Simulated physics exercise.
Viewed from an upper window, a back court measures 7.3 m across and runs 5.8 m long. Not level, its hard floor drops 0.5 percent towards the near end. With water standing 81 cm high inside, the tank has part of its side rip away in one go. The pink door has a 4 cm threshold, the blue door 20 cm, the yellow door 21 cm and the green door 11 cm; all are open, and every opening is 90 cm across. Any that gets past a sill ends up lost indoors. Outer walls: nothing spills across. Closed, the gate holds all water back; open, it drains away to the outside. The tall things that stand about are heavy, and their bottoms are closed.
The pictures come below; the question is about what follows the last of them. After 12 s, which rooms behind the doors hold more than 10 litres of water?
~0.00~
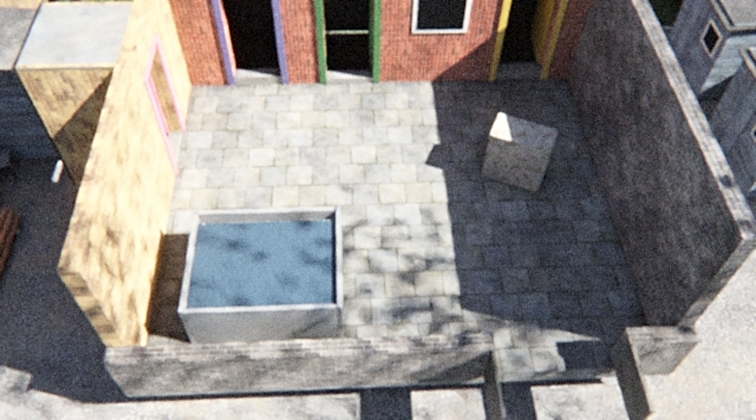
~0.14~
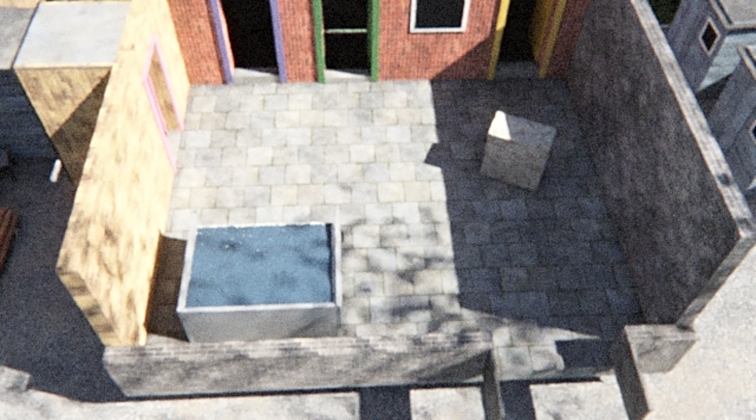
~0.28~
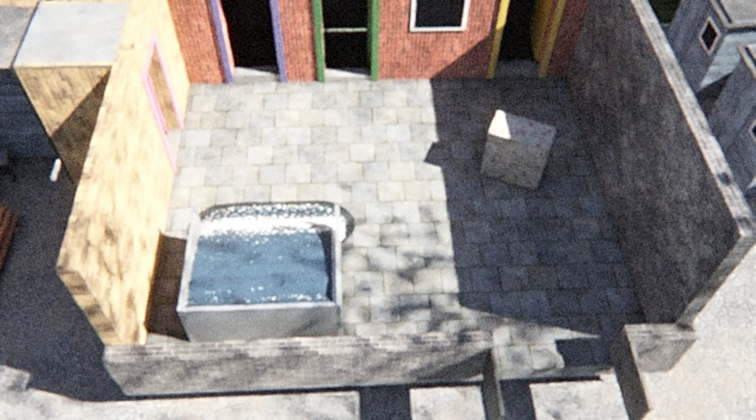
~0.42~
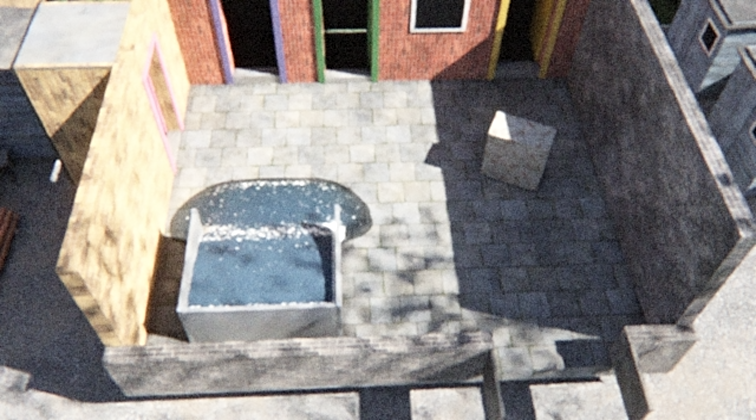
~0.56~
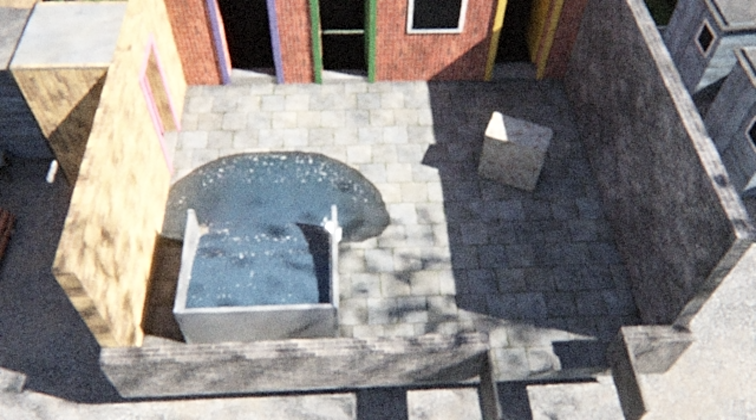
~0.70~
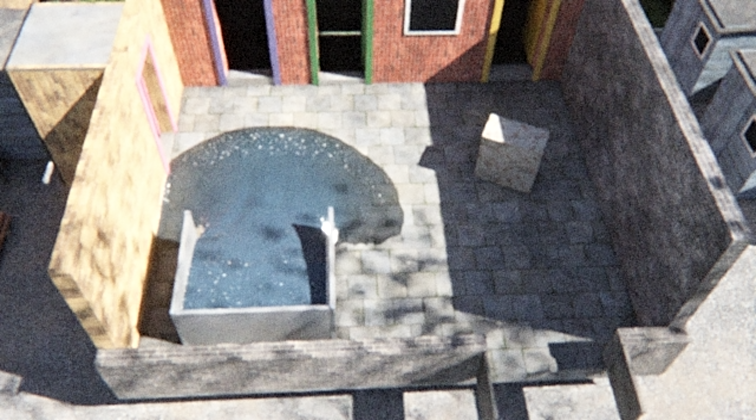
Room by room: Behind the pink door more than 10 litres, behind the blue door more than 10 litres, behind the yellow door 10 litres at most, behind the green door more than 10 litres.
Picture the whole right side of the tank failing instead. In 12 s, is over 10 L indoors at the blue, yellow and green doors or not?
Door by door - blue: Within bounds, yellow: Within bounds, green: Within bounds.
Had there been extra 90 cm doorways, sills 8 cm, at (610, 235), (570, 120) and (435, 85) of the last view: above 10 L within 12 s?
Per doorway, in order: Insufficient / sufficient / sufficient.
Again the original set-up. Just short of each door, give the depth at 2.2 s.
Centimetres: Pink 11 / blue 36 / yellow 0 / green 27.
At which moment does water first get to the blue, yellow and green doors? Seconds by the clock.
Arrival: Blue 1.0 s, yellow 2.4 s, green 1.1 s.
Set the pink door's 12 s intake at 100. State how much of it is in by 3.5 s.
By then it's near 45% of the total.
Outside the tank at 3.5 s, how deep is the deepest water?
Depth max: Approx. 20 cm.
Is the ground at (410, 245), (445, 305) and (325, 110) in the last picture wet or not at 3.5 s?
Going in order, clear, then clear, then covered.
After 1.4 s water covers 40 % of the floor and is deepest (38 cm) near (287, 88); pink door 12 cm at the sill, 6 L in, blue door 36 cm at the sill, 23 L in, yellow door not reached, green door 20 cm at the sill, 7 L in.
After 2.2 s water covers 45 % of the floor and is deepest (44 cm) near (193, 89); pink door 11 cm at the sill, 32 L in, blue door 36 cm at the sill, 87 L in, yellow door not reached, green door 27 cm at the sill, 67 L in.
After 3.5 s water covers 50 % of the floor and is deepest (20 cm) near (239, 95); pink door 14 cm at the sill, 74 L in, blue door 20 cm at the sill, 134 L in, yellow door 8 cm at the sill, 0 L in, green door 17 cm at the sill, 126 L in.
After 7.0 s water covers 90 % of the floor and is deepest (14 cm) near (133, 372); pink door 6 cm at the sill, 161 L in, blue door 4 cm at the sill, 137 L in, yellow door 11 cm at the sill, 0 L in, green door 4 cm at the sill, 138 L in.
After 12.0 s water covers 95 % of the floor and is deepest (8 cm) near (502, 281); pink door 3 cm at the sill, 164 L in, blue door 2 cm at the sill, 137 L in, yellow door 4 cm at the sill, 0 L in, green door 4 cm at the sill, 138 L in.
